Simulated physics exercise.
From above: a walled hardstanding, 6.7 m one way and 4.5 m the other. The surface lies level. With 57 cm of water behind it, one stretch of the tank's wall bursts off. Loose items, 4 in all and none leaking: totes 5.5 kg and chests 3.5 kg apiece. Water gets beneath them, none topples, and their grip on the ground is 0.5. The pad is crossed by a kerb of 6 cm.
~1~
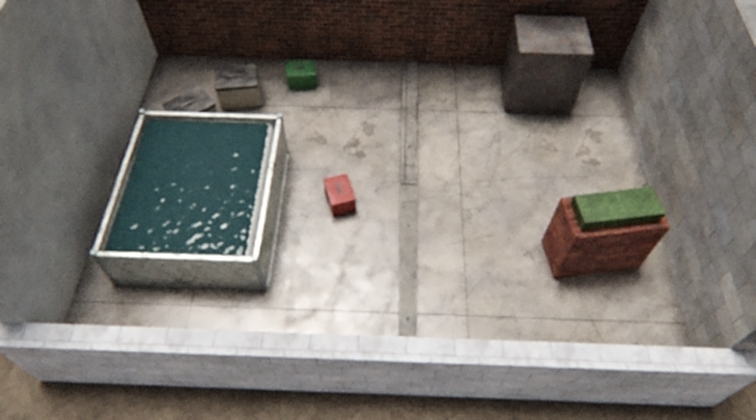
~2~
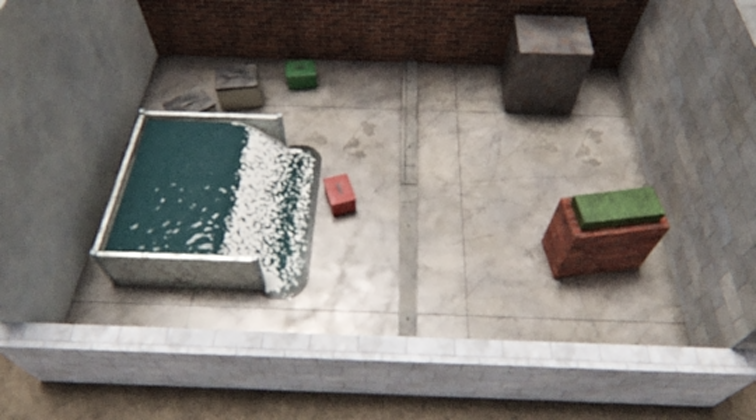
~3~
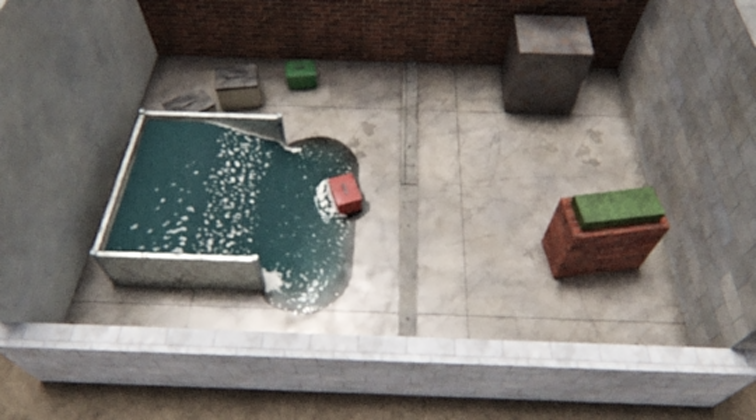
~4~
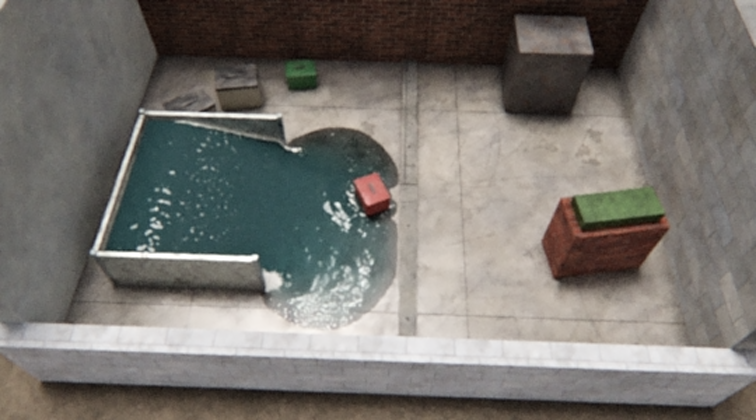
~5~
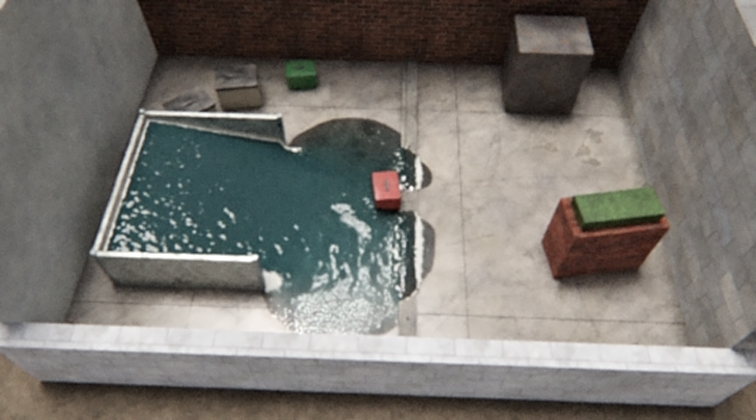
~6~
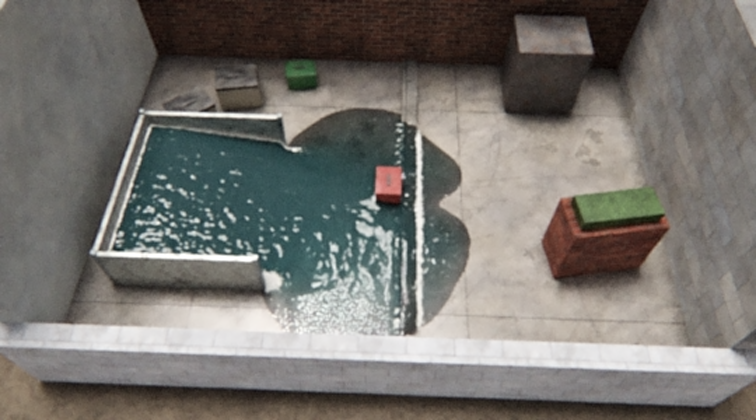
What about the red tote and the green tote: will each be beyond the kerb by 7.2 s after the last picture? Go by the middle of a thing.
The red tote passes; the green tote falls short.
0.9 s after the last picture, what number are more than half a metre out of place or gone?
1 of them.
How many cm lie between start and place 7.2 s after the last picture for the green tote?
Roughly 100 cm.
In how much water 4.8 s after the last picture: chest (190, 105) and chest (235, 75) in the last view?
Roughly 0 and 1 cm.
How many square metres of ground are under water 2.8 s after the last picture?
About 23 m2.
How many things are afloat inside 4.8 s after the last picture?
I count 1.
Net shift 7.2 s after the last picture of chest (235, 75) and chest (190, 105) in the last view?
In turn: 60 cm, 30 cm.
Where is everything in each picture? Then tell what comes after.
The red tote at (339, 189) rests on the ground; the green tote at (300, 68), on the bottom; water covers 2.9 m2; 0 of 4 have shifted, in the first picture.
The red tote at (339, 189), on the bottom; the green tote at (300, 68) rests on the ground; 3.9 m2 under water; 0 of 4 have shifted, in the second picture.
The red tote at (345, 189) rests on the ground, 6 cm from its start; the green tote at (300, 68), on the bottom; 5.0 m2 under water; 1 of 4 have shifted, in the third picture.
The red tote at (372, 189) rests on the ground, 39 cm from its start; the green tote at (300, 68), on the bottom; 6.3 m2 under water; 1 of 4 have shifted, in the fourth picture.
The red tote at (386, 185), on the bottom, 56 cm from its start; the green tote at (300, 68), on the bottom; water covers 7.8 m2; 1 of 4 have shifted, in the fifth picture.
The red tote at (389, 180), afloat, 59 cm from its start; the green tote at (300, 68), on the bottom; water covers 9.3 m2; 1 of 4 have shifted, in the sixth picture.
Then, 0.9 s after the last picture the red tote is near (472, 167), 1.6 m from its start, afloat; the green tote is near (300, 68), 0.0 m from its start, aground; 1 of 4 are over the mark; 1 afloat.
Then, 2.8 s after the last picture the red tote is near (622, 119), 3.7 m from its start, afloat; the green tote is near (300, 68), 0.0 m from its start, aground; 1 of 4 are over the mark; 1 afloat.
Then, 4.8 s after the last picture the red tote is near (597, 100), 3.6 m from its start, afloat; the green tote is near (299, 69), 0.0 m from its start, aground; 1 of 4 are over the mark; 1 afloat.
Then, 7.2 s after the last picture the red tote is near (496, 153), 2.0 m from its start, afloat; the green tote is near (223, 65), 1.1 m from its start, aground; 1 of 4 are over the mark; 3 afloat.
